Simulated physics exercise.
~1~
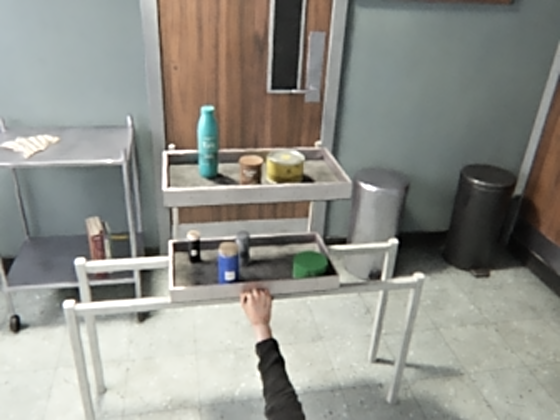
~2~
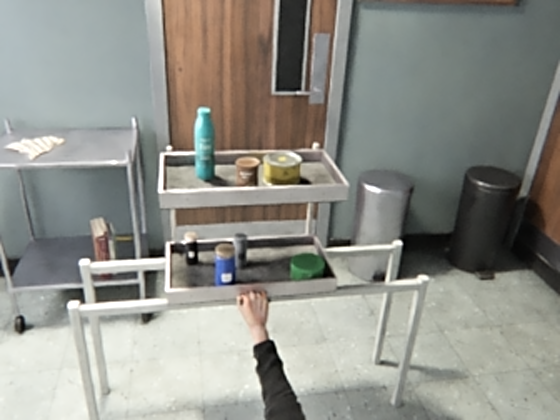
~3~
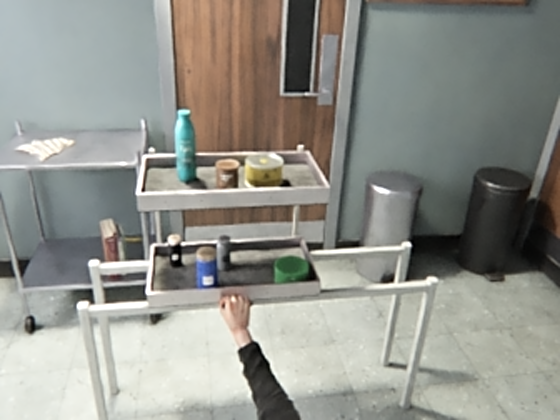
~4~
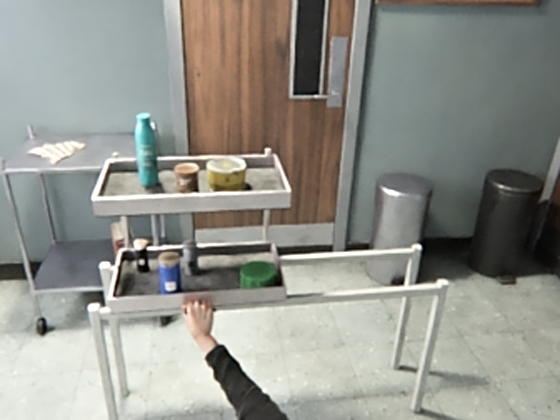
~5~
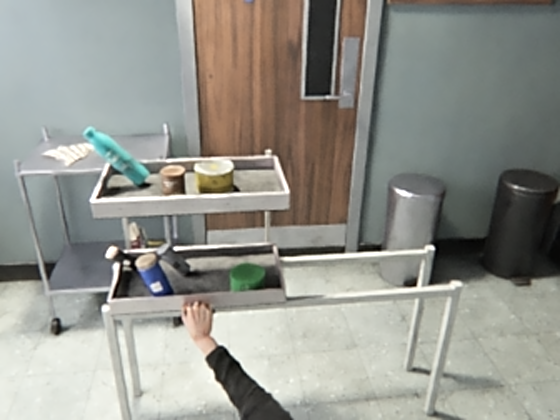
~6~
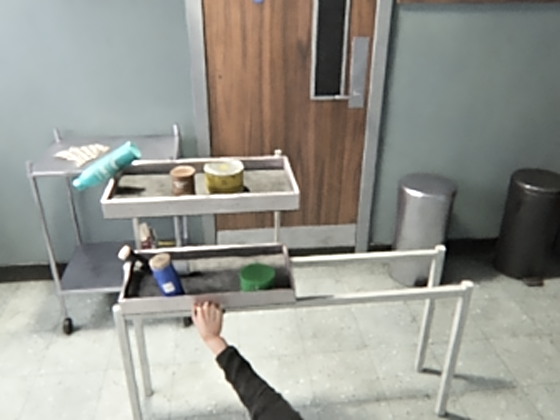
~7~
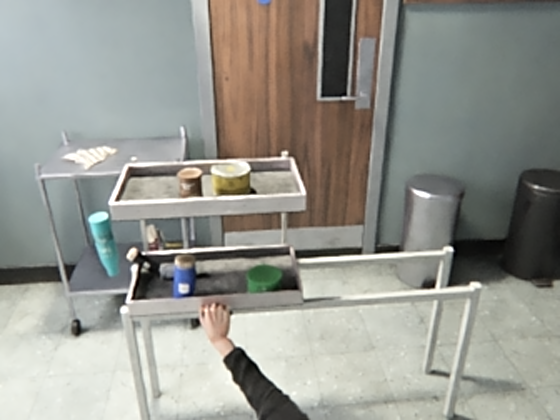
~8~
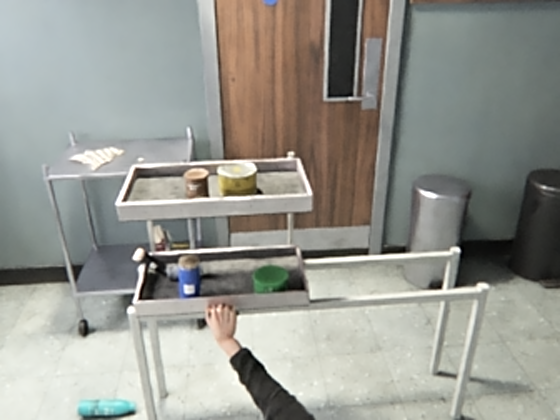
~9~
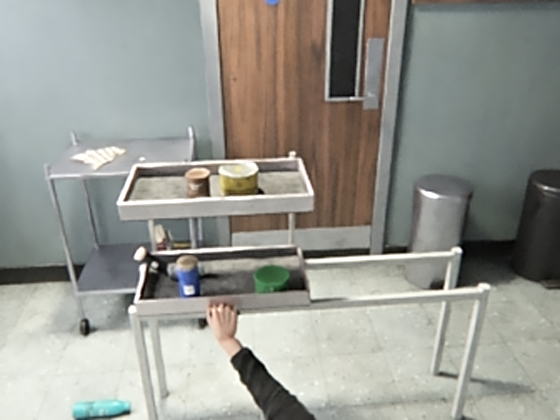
A tray slides left and stops sharply, toppling two shakers and dropping a turquoise bottle.
